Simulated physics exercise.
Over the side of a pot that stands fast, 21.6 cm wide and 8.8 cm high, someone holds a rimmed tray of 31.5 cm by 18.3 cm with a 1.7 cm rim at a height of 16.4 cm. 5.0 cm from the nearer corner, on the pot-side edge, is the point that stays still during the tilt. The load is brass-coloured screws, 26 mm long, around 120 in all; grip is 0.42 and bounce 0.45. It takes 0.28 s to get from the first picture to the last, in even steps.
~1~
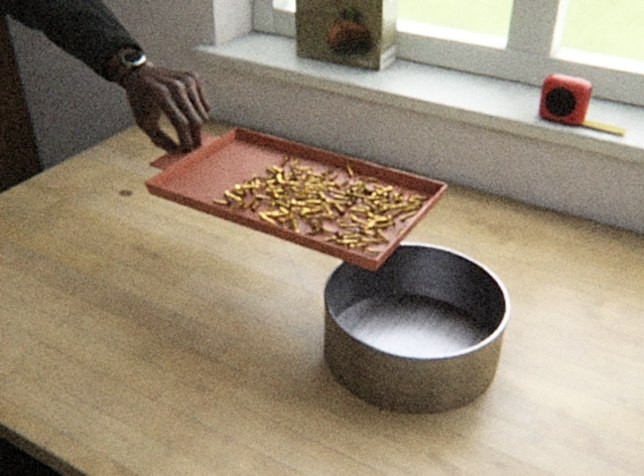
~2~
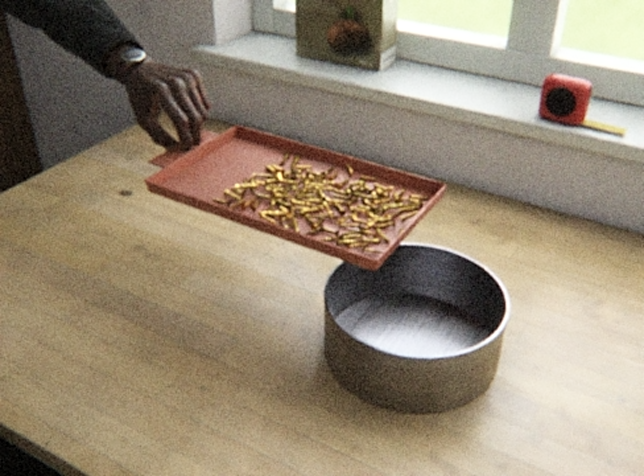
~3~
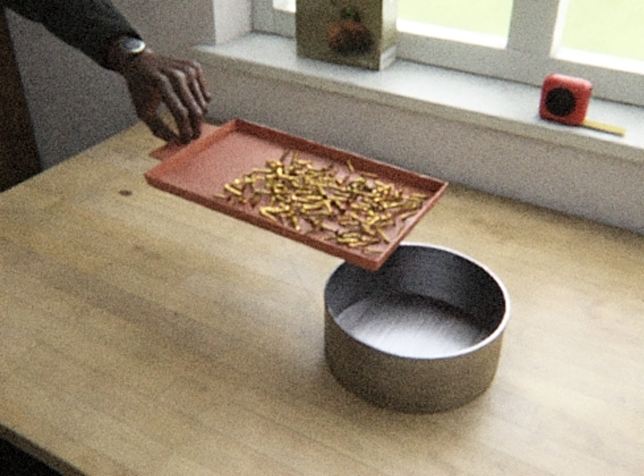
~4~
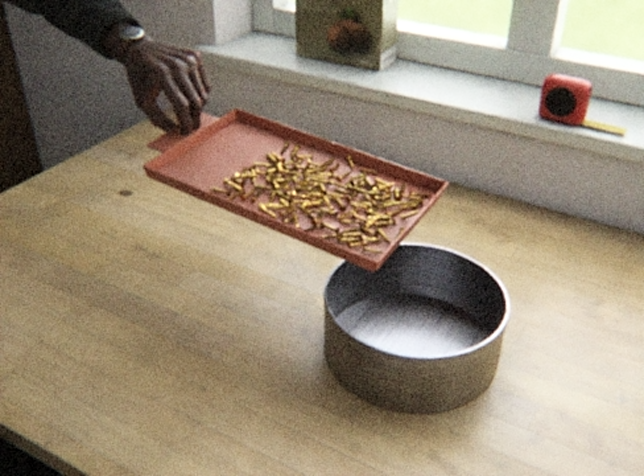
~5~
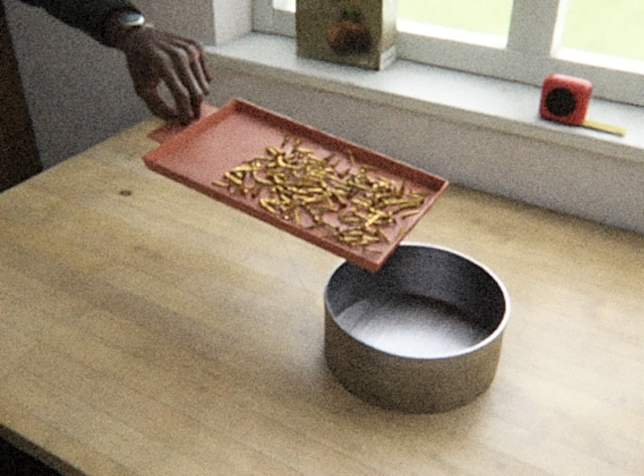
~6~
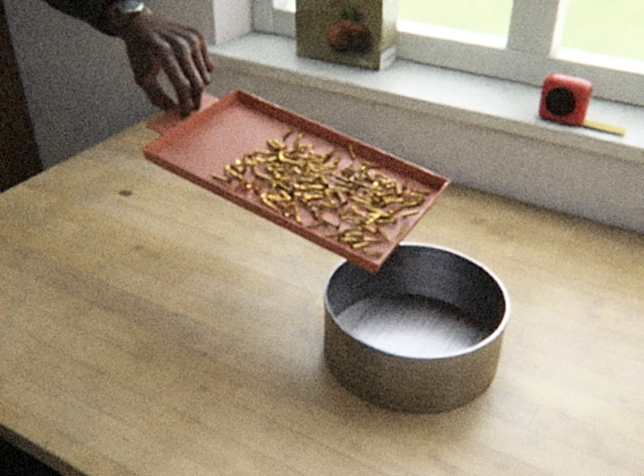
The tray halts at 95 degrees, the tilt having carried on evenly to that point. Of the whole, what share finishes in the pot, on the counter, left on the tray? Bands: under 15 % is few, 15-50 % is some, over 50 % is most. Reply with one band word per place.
Pot most, counter few, left on the tray few.
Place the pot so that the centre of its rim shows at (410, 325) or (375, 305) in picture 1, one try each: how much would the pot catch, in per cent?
Roughly 100 and 95 percent.
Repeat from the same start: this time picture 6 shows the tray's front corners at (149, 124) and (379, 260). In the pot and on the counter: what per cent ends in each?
Final per cent - pot 100, counter 0.
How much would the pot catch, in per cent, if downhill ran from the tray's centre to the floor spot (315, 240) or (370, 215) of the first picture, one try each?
Roughly 80 % for the first direction, roughly 95 % for the second.
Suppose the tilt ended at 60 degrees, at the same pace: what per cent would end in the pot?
Pot share: About 20 per cent.
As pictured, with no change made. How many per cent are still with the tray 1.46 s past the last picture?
Roughly 65 per cent.
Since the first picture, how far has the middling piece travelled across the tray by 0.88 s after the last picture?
Roughly 9 cm.
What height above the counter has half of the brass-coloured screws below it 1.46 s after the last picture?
The halfway line is at about 18 cm.
Then, 0.88 s after the last picture, tilt 50 degrees; the tray holds 100 %, the pot 0 %.
Then, 1.46 s after the last picture, tilt 76 degrees; the tray holds 65 %, the pot 25 %.
Then, 2.10 s after the last picture, tilt 95 degrees; the tray holds 0 %, the pot 95 %.
In the end, pot 100 %, counter 0 %, tray 0 %.
